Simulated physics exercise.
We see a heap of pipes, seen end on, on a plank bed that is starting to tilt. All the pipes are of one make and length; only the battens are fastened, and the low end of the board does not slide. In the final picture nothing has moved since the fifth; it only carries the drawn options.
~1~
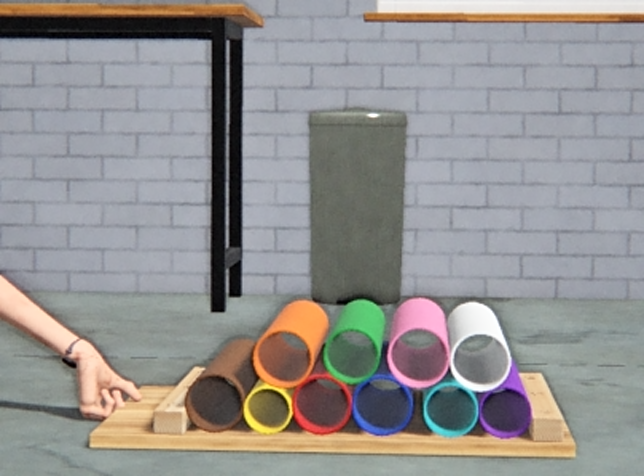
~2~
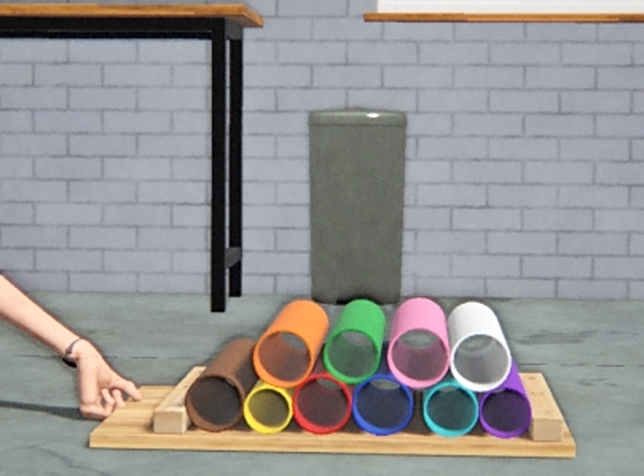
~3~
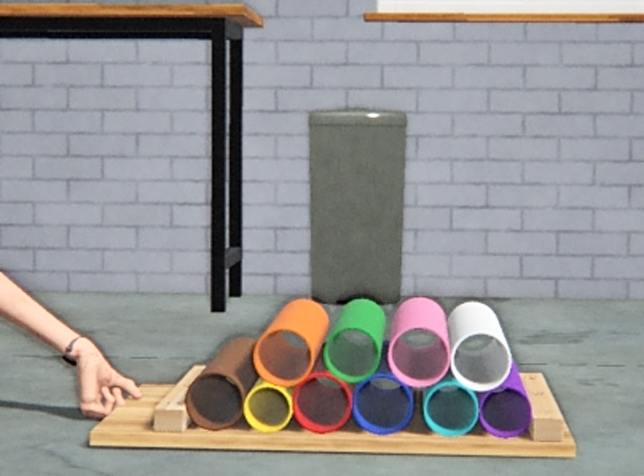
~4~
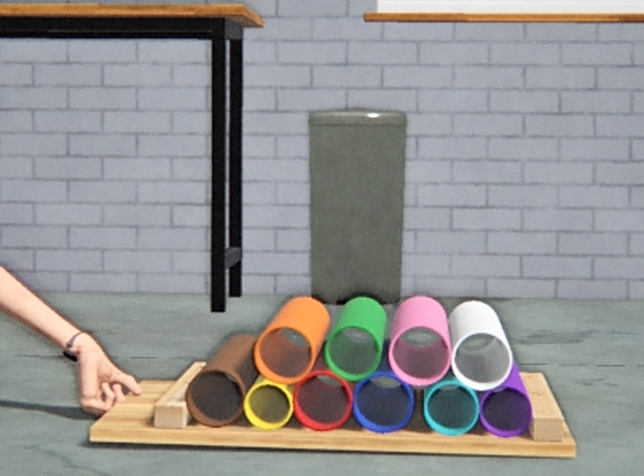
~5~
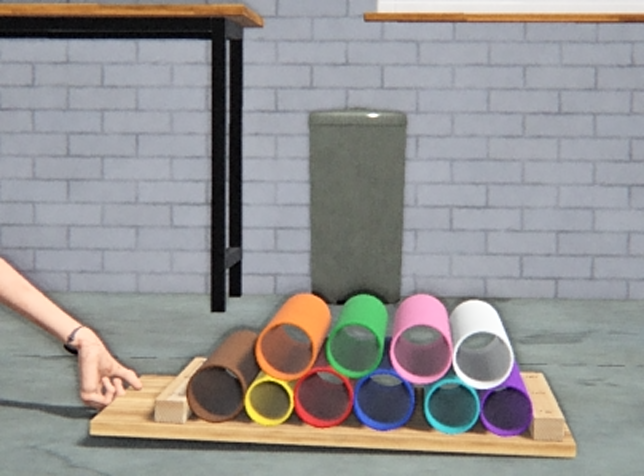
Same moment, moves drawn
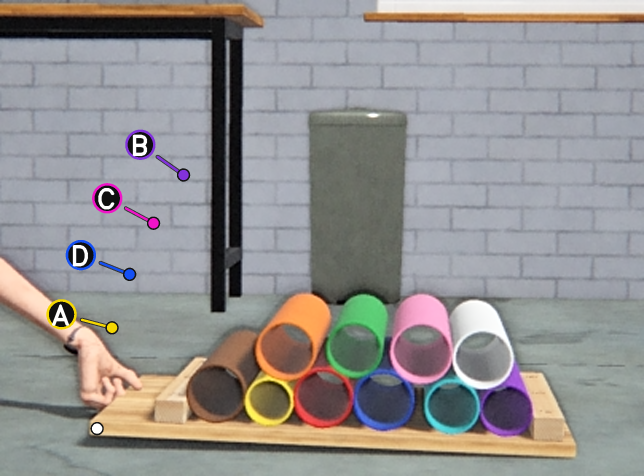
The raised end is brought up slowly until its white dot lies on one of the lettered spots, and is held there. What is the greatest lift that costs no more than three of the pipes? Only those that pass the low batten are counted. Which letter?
B is the limit.
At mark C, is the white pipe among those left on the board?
No, with C.
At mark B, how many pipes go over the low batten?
It comes to three.
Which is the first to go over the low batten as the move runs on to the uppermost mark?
First is the white one.
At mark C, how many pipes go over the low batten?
The count is two.
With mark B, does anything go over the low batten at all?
Yes, at B.
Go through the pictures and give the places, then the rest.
The first picture shows purple pipe (505, 412); pink pipe (419, 357); green pipe (351, 356).
The second picture shows green pipe (351, 356); orange pipe (283, 359).
The third picture shows board (338, 407); brown pipe (215, 401); yellow pipe (268, 408); purple pipe (505, 412).
The fourth picture shows board (338, 404); brown pipe (215, 398); yellow pipe (269, 406).
The fifth picture shows board (339, 402); brown pipe (216, 394); yellow pipe (269, 402).
On the marked copy, A at (112, 328); B at (183, 175); C at (154, 223); D at (130, 274); the white dot at (97, 428).
Following B. Soon after the start, board at 19°.
Later, board at 34°.
In the end, board at 34°, three over the low batten (pink, green, white).
As for the rest, A one over the low batten (white); C two over the low batten (pink, white); D one over the low batten (white).
